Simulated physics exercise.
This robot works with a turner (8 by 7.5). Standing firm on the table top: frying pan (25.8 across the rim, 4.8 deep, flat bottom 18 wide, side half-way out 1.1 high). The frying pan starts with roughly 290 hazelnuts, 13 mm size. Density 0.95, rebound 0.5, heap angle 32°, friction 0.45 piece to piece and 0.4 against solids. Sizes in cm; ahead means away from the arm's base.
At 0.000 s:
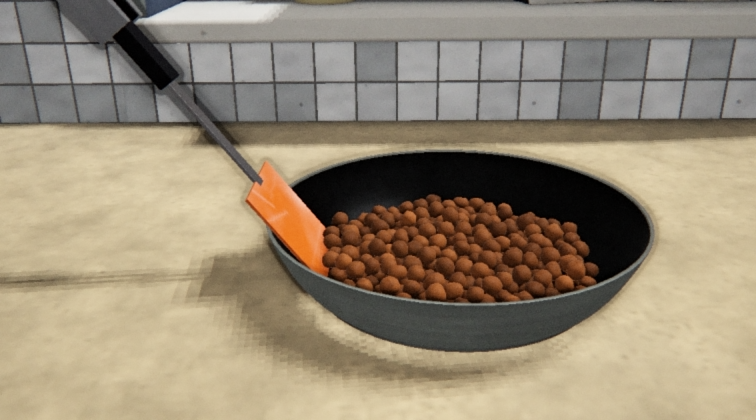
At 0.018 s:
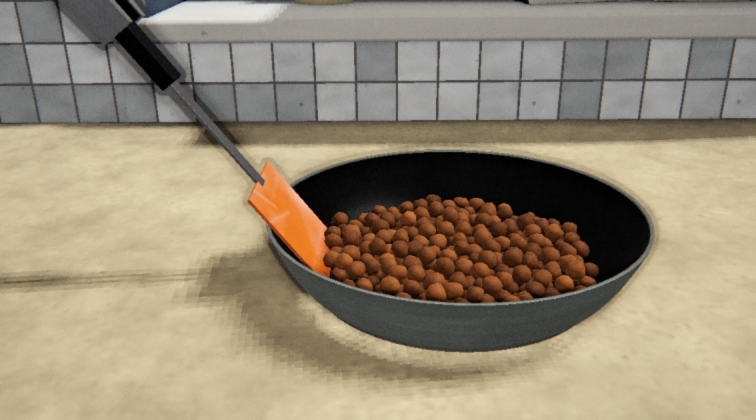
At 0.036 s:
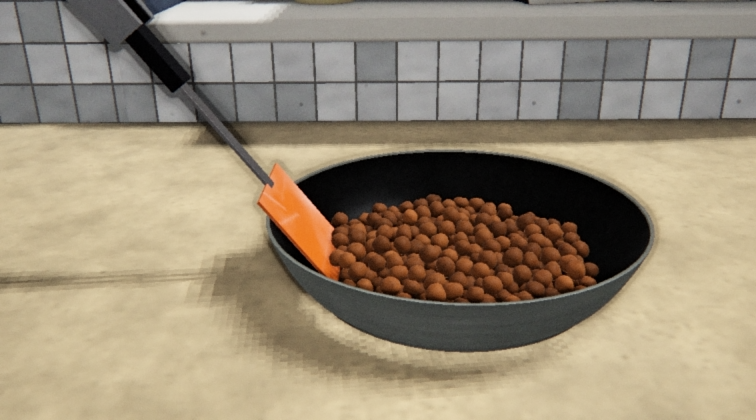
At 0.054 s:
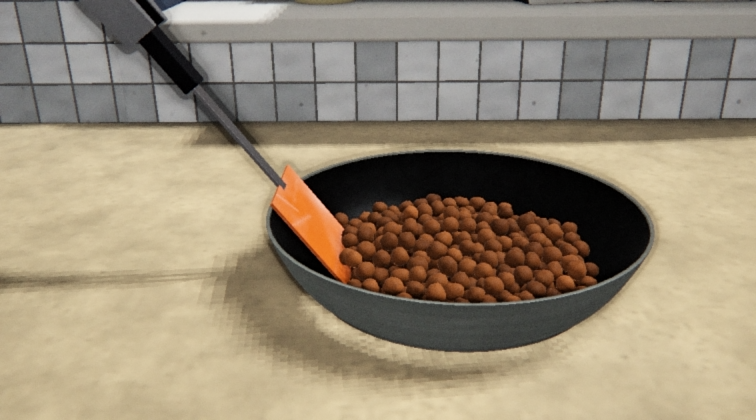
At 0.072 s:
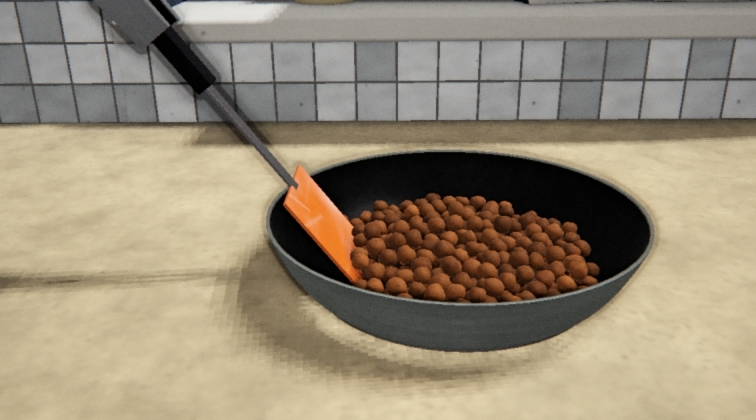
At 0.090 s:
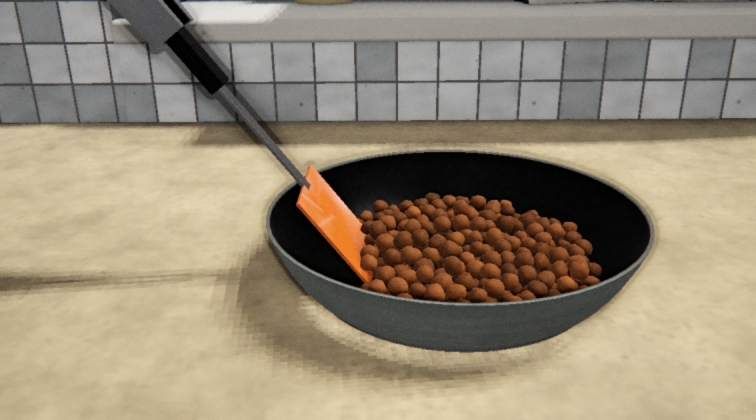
Orange turner held by a robot arm sliding slowly rightward inside a dark frying pan, nudging the heaped hazelnuts at left.
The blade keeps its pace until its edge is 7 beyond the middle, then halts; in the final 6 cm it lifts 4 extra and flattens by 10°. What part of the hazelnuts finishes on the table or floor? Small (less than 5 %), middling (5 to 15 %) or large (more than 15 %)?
A small share, less than 5 %, ends on the table or floor.
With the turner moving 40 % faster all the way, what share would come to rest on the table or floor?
It would be near 5 per cent.
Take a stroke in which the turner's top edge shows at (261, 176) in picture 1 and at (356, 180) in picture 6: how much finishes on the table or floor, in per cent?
About 15 per cent.
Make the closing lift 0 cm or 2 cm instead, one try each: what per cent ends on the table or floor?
Some 0 and 0 per cent.
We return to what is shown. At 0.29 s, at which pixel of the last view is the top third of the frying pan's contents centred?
Near (530, 233).
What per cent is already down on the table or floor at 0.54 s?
Roughly 0 per cent.
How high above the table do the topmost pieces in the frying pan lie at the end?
About 5.5 cm.
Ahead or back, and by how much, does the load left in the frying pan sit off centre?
Some 4.0 cm ahead.
After 0.19 s, sloping 53°, highest piece 5 above the table; 292 in the frying pan.
After 0.29 s, sloping 48°, highest piece 6 above the table; 292 in the frying pan.
After 0.54 s, sloping 43°, highest piece 5 above the table; 292 in the frying pan.
After 1.59 s, sloping 43°, highest piece 5 above the table; 292 in the frying pan.
At rest, 292 in the frying pan. That is 0 % on the table or floor.
